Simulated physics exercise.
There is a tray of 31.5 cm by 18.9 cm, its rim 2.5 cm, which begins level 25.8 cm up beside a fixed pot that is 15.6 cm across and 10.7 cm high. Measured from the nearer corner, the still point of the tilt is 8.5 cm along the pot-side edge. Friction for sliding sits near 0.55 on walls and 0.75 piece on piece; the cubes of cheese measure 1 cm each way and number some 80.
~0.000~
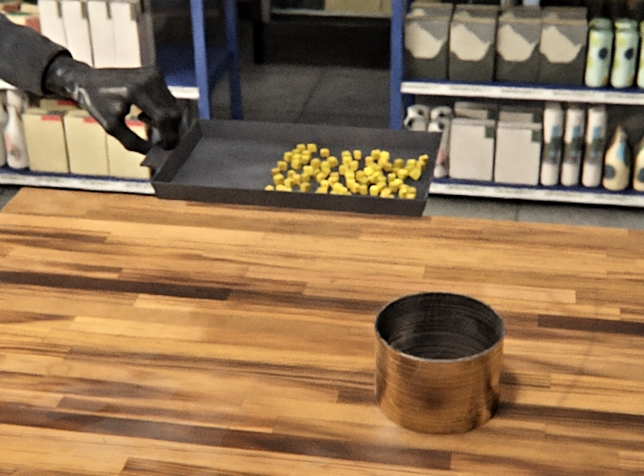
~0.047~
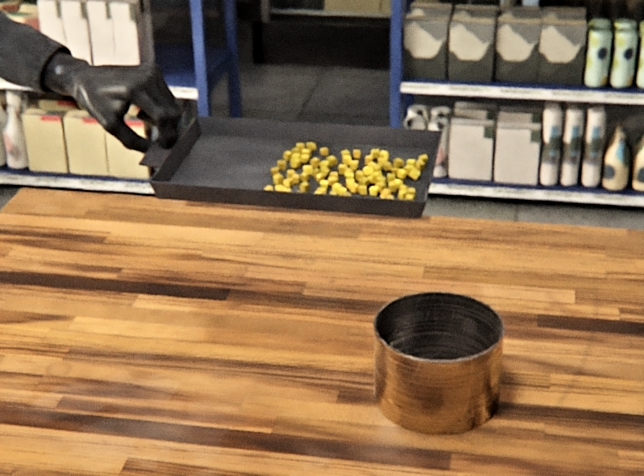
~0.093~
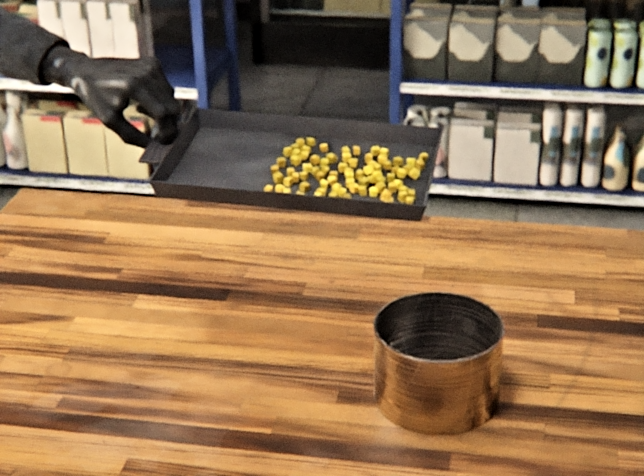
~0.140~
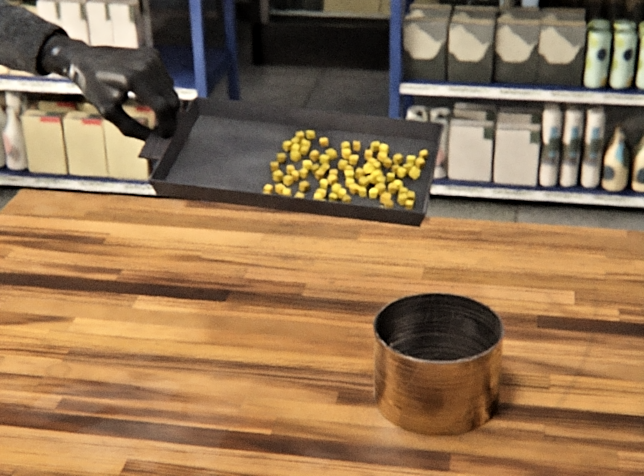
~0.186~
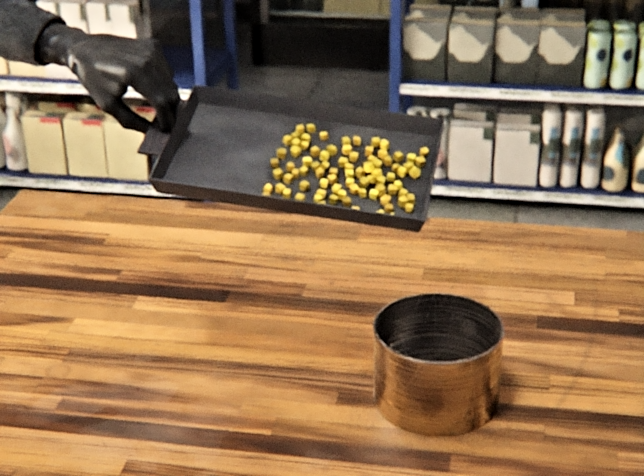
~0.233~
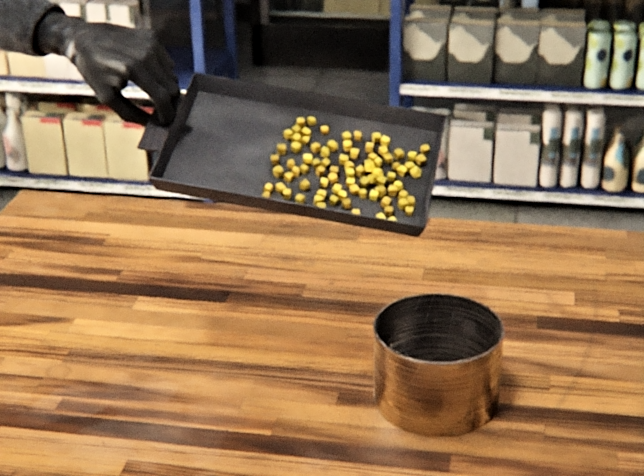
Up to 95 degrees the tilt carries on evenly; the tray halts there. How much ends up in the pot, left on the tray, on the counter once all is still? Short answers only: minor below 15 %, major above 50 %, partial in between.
At the end, pot: Will probably see over half the pieces. Tray: Will probably see a small number. Counter: Will probably see a middling number.
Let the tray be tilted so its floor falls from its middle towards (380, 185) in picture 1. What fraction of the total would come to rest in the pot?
Something like 60 in a hundred.
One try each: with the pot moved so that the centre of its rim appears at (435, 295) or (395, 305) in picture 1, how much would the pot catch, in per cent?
In order, about 35 and about 80 per cent.
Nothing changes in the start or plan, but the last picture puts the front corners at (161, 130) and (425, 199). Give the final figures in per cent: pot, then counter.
In the pot: 30 per cent; on the counter: 65 per cent.
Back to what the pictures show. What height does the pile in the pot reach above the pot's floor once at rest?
Roughly 1.0 centimetres.
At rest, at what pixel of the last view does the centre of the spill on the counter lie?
It comes to rest with its centre close to (339, 410).
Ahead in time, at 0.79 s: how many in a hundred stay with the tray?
Reading: Approx. 85%.
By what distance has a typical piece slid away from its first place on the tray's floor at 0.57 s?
Displacement on the tray: About 6 cm.
After 0.57 s, tilt 56 degrees; the tray holds 100 %, the pot 0 %.
After 0.79 s, tilt 81 degrees; the tray holds 85 %, the pot 0 %.
After 1.13 s, tilt 95 degrees; the tray holds 20 %, the pot 50 %.
By 2.4 s all is still; pot 70 %, tray 0 %, counter 30 %.
